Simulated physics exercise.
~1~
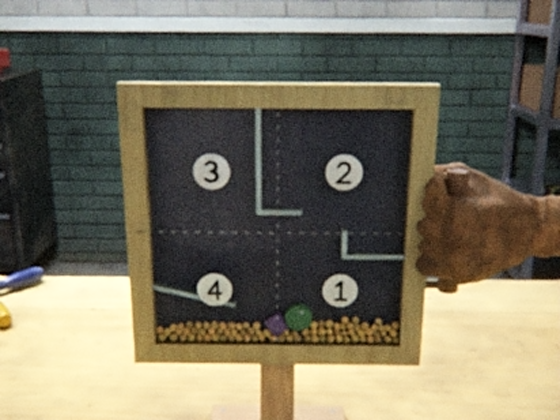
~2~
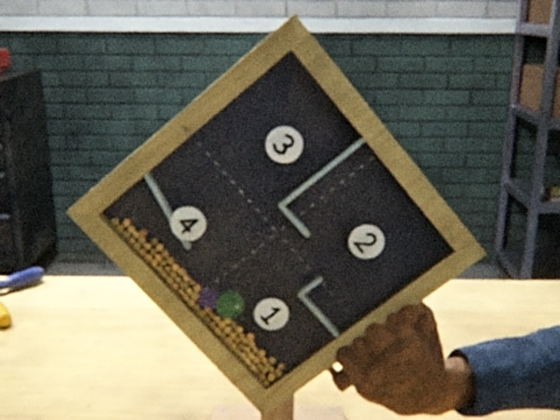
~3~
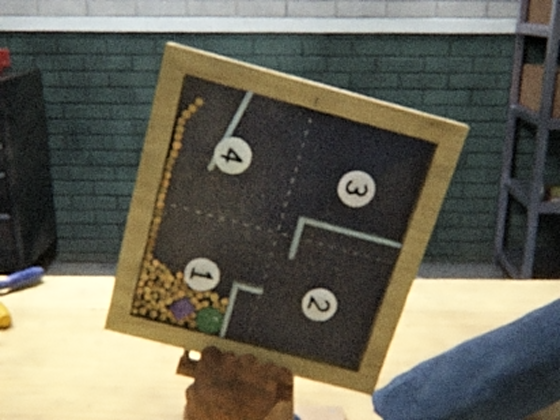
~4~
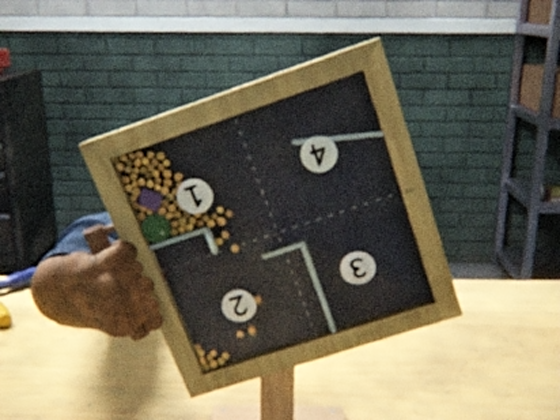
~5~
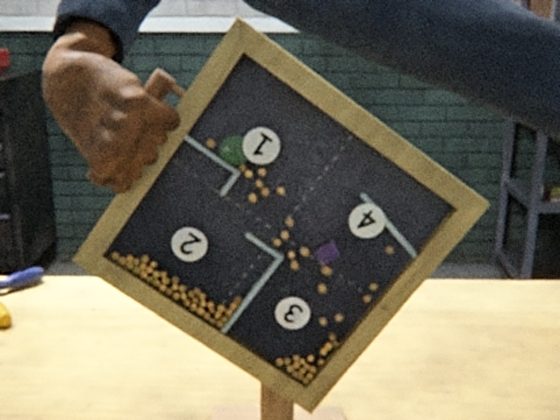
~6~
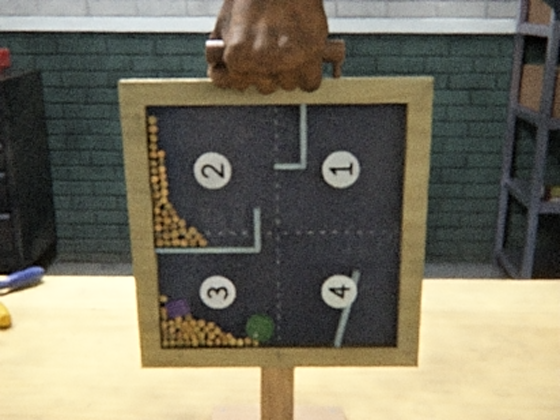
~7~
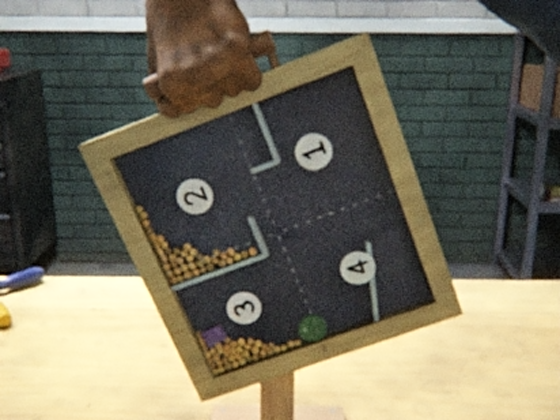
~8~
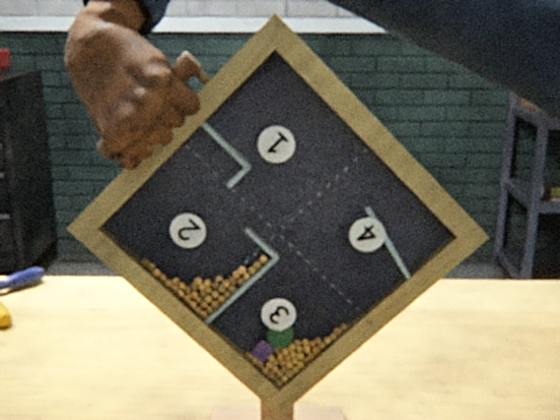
The video shows a hand turning a square, clear-faced case of chickpeas clockwise by three quarters of a turn, spilling them past inner walls, then swinging it partway back; it ends tilted, with some chickpeas in quarter two and most in quarter three beside the purple block and green disc.
